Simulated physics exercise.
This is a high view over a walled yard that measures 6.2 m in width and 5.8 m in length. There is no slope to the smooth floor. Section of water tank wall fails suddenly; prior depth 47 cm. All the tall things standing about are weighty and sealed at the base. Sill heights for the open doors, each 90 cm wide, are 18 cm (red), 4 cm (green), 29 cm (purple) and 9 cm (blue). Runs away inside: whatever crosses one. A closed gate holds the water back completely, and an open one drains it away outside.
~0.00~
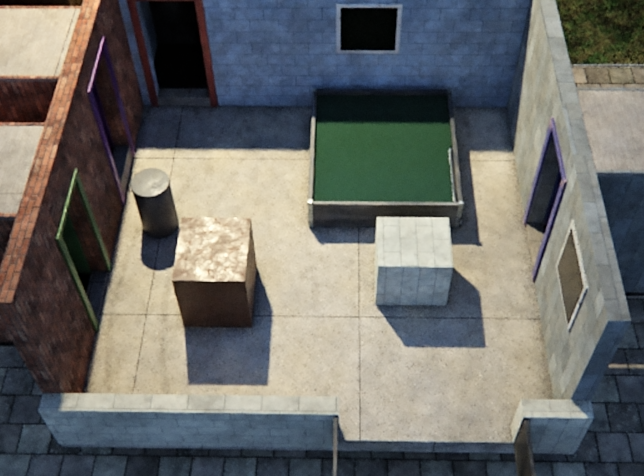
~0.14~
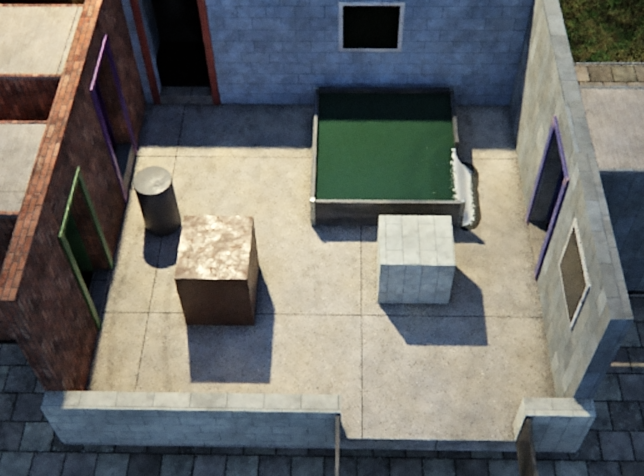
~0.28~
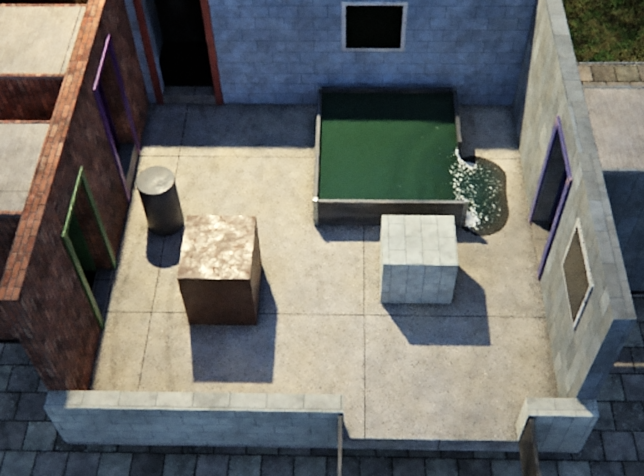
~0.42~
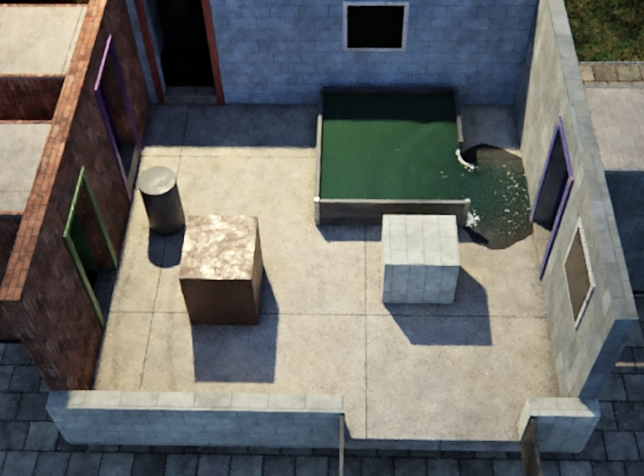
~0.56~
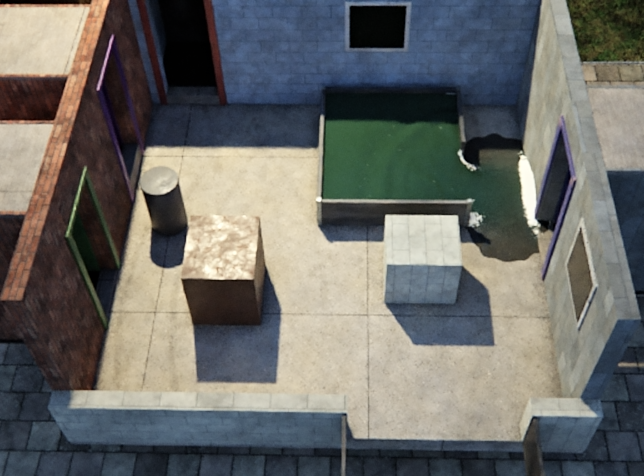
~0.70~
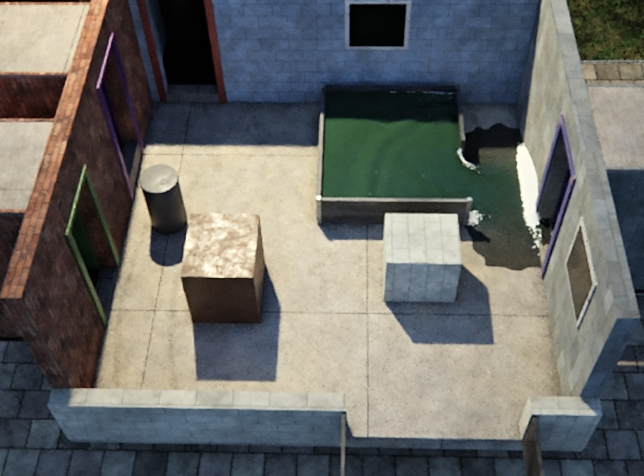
A tank of dark green water stands against the back wall of a sunlit walled yard, seen from high above. A brown block and a grey cylinder sit to its left, a pale block in front, with green-framed and purple-framed doorways in the side walls. Water bursts through the tank's right side, spreads across the floor and foams against the right wall, while the view shifts very slightly.
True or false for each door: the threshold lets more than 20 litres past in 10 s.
Red door false, green door false, purple door false, blue door true.
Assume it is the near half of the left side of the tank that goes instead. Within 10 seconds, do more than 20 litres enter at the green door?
Then the green door ends up out of bounds.
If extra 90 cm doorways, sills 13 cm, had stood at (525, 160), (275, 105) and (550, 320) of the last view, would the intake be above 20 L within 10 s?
Check each in turn: The first succeeds, the second fails, the third fails.
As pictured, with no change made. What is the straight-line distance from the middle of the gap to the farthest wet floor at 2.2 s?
About 4.0 m.
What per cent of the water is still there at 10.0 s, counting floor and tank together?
That would be close to 66 per cent.
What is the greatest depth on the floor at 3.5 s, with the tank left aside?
Depth: Approx. 26 cm.
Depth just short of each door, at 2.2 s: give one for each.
Centimetres: Red 0 / green 0 / purple 0 / blue 21.
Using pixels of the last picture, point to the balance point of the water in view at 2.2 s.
Centre: Approx. (428, 176) px.
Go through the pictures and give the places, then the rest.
The first frame shows still water, 47 cm deep, in the water tank at (383, 147).
In the second frame, the front is at (466, 166), 0.6 m from the gap at (455, 187); 0.3 m2 of floor is under water; 47 cm left at the back of the water tank.
In the third frame, water pours out at (458, 188) and has run 0.8 m, to (492, 166); typically 8 cm deep outside, 47 cm at the water tank's back.
In the fourth frame, the front is at (523, 166), 1.2 m from the gap at (459, 188); 1.6 m2 of floor is under water; 47 cm left at the back of the water tank.
In the fifth frame, water pours out at (462, 188) and has run 1.5 m, to (538, 247); typically 8 cm deep outside, 47 cm at the water tank's back.
In the sixth frame, the front is at (540, 259), 1.7 m from the gap at (461, 187); 2.1 m2 of floor is under water; 47 cm left at the back of the water tank.
After 1.4 s water covers 10 % of the floor and is deepest (38 cm) near (526, 196); red door not reached, green door not reached, purple door not reached, blue door 20 cm at the sill, 14 L in.
After 2.2 s water covers 20 % of the floor and is deepest (36 cm) near (526, 196); red door not reached, green door not reached, purple door not reached, blue door 21 cm at the sill, 67 L in.
After 3.5 s water covers 30 % of the floor and is deepest (26 cm) near (513, 107); red door not reached, green door not reached, purple door not reached, blue door 16 cm at the sill, 130 L in.
After 6.0 s water covers 45 % of the floor and is deepest (19 cm) near (526, 196); red door 2 cm at the sill, 0 L in, green door not reached, purple door 5 cm at the sill, 0 L in, blue door 13 cm at the sill, 183 L in.
After 10.0 s water covers 65 % of the floor and is deepest (12 cm) near (529, 214); red door 3 cm at the sill, 0 L in, green door 1 cm at the sill, 0 L in, purple door 3 cm at the sill, 0 L in, blue door 9 cm at the sill, 202 L in.
